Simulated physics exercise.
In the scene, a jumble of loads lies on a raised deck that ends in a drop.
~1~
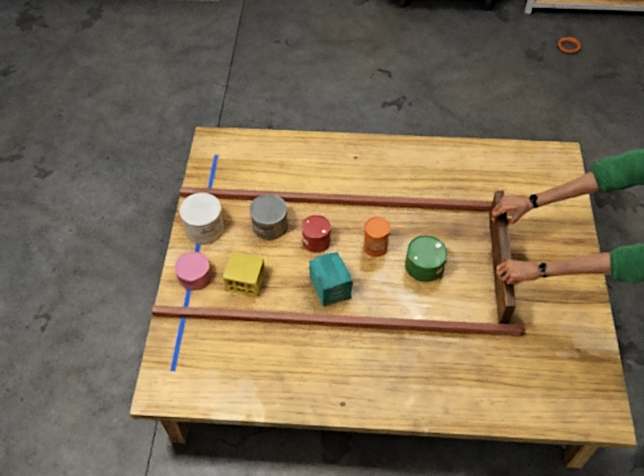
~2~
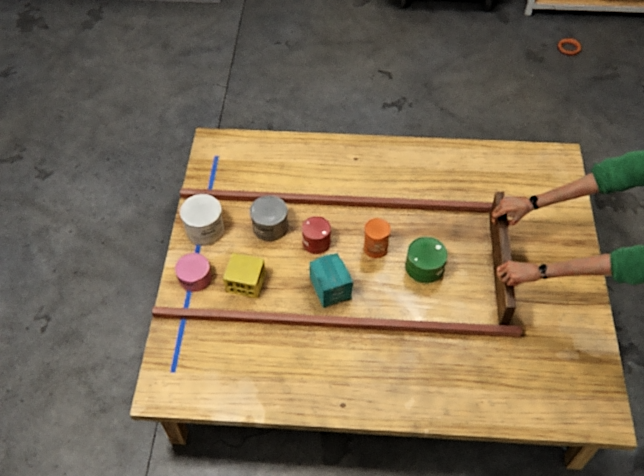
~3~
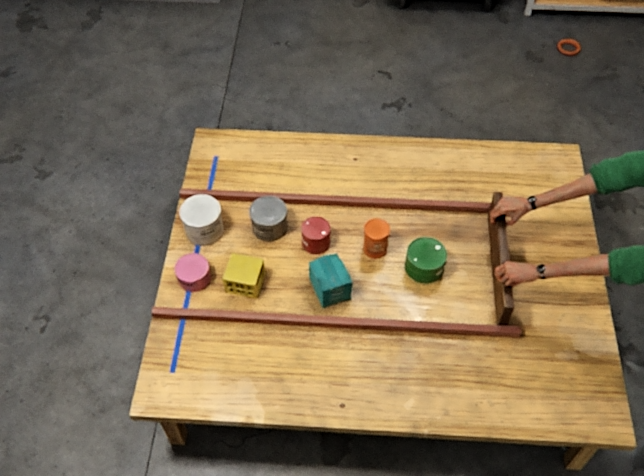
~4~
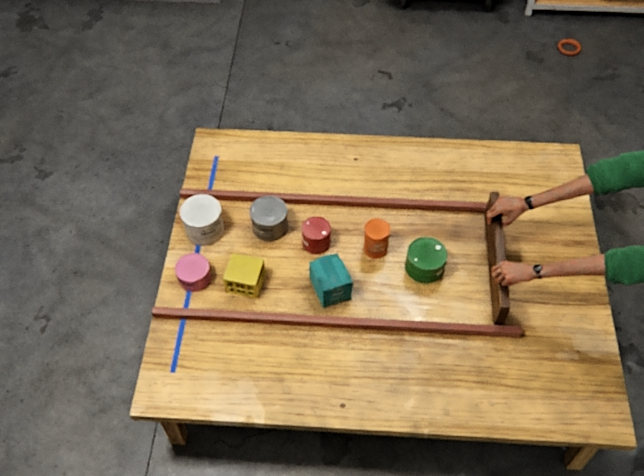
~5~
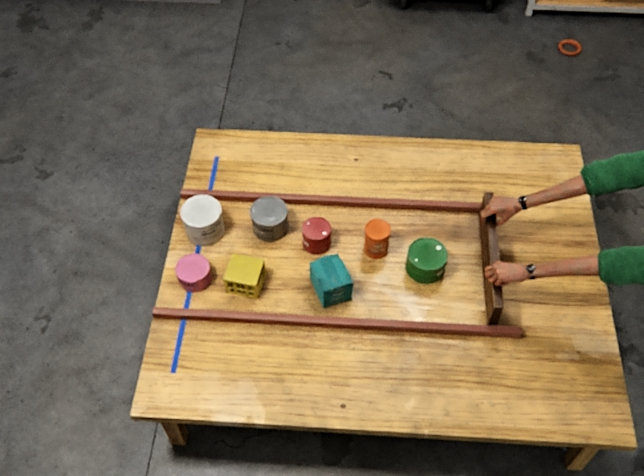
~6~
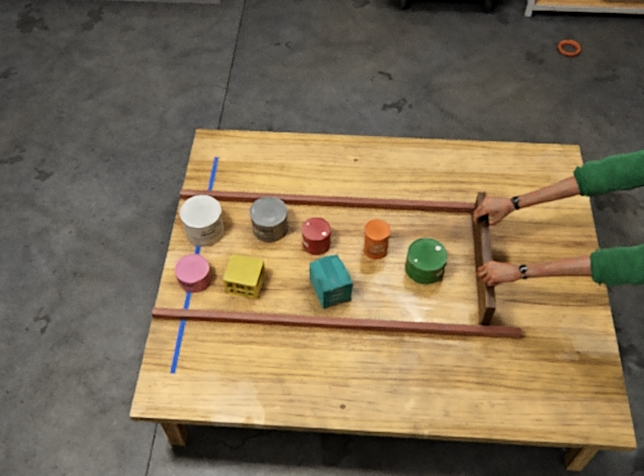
On a wooden workshop table, two hands slide a dark plank slightly left between rails toward still, colourful containers and boxes.
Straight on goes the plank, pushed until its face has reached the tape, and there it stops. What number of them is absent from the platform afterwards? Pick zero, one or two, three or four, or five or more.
Three or four of them.
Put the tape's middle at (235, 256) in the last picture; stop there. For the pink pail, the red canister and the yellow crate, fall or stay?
Short version: The pink pail heads down, the red canister sits tight, the yellow crate sits tight.
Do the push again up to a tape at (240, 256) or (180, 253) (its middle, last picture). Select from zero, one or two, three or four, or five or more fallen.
First tape: Just one or two; second tape: At least five.
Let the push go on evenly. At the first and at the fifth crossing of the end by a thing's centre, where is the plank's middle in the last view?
(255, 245), then (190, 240).
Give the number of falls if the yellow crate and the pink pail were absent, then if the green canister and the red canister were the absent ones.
Well, the first time you'd get 2, and the next time 3.
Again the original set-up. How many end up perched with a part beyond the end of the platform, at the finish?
I make it 3.
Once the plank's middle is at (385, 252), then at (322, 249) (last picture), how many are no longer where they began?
First 2 and then 5.
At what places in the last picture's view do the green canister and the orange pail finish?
Okay, so first (173, 258), and next (185, 228).
Early on, none off yet; pink pail at rest near (194, 274); white pail at rest near (203, 222); yellow crate at rest near (245, 277).
A while later, none off yet; pink pail travelled about its own width near (159, 273); white pail travelled a little near (184, 219); yellow crate travelled well along near (190, 277).
Finally, the number that fall off is three or four; lost, red canister, yellow crate, white pail and pink pail.
